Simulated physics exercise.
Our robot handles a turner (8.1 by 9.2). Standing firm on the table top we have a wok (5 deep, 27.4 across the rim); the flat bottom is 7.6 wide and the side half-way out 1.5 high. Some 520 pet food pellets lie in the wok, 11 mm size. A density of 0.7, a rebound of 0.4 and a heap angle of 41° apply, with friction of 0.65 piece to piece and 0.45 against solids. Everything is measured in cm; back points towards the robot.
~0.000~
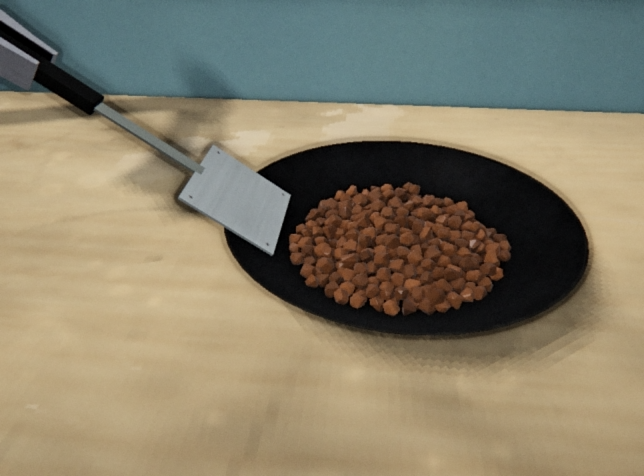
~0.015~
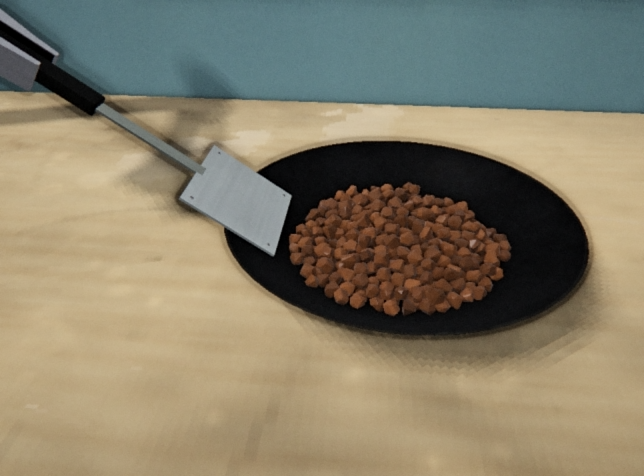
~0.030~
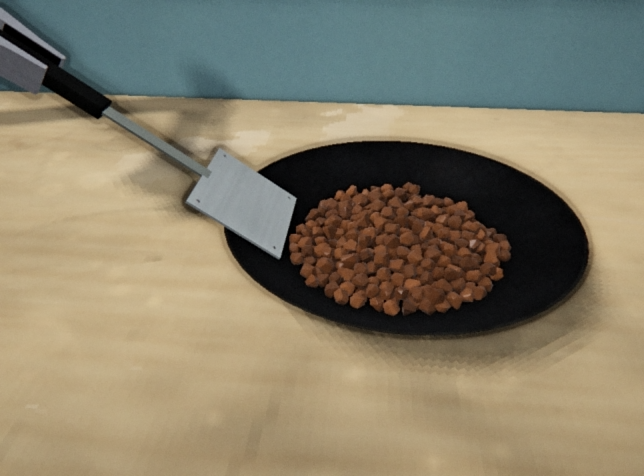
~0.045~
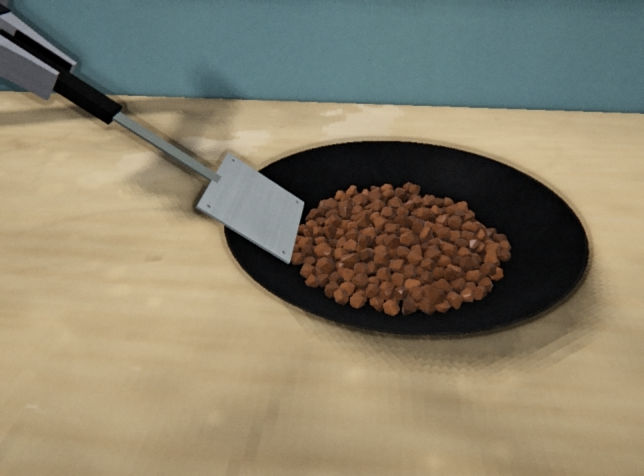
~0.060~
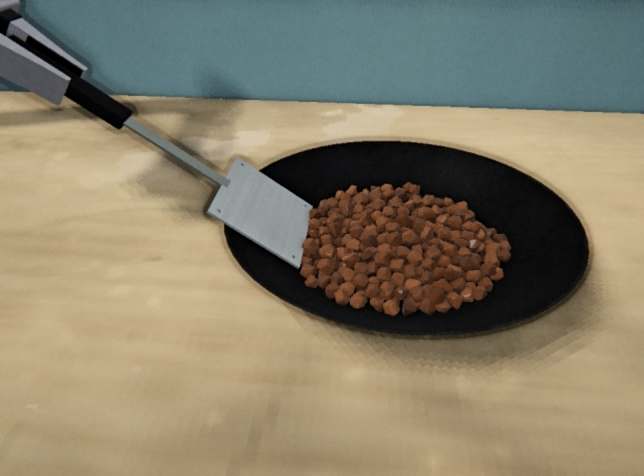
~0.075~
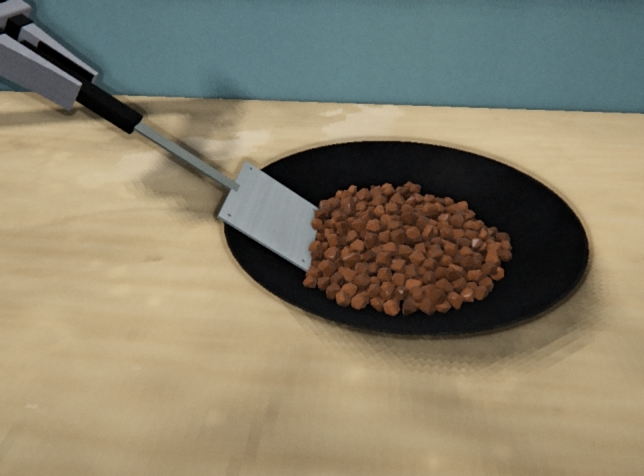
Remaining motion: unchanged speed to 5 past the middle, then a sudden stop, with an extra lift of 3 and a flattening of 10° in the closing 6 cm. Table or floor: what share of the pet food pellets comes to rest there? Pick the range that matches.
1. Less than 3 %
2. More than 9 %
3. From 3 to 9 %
Option 1: Less than 3 %.
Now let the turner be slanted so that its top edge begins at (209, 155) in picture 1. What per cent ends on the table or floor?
Near 0 in a hundred.
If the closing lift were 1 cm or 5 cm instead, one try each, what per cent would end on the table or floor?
Try one gives about 5 in a hundred, try two about 0 in a hundred.
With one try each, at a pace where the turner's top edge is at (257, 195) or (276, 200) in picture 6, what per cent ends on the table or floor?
5 % and 15 %.
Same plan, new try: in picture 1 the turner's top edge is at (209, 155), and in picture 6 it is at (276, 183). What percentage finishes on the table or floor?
It works out to about 10 %, more or less.
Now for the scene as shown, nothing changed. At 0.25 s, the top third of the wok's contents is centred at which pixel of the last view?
Centre: Approx. (491, 223) in the last view.
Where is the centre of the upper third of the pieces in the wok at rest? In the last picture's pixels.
Centre: Roughly (506, 219).
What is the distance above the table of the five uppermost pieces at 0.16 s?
Around 5 cm above the table.
By 0.16 s, sloping 35°, highest piece 5 above the table; 519 in the wok.
By 0.25 s, sloping 30°, highest piece 6 above the table; 519 in the wok.
By 0.49 s, sloping 25°, highest piece 7 above the table; 519 in the wok.
By 1.54 s, sloping 25°, highest piece 7 above the table; 519 in the wok.
Final count, 519 in the wok. That is 0 % on the table or floor.
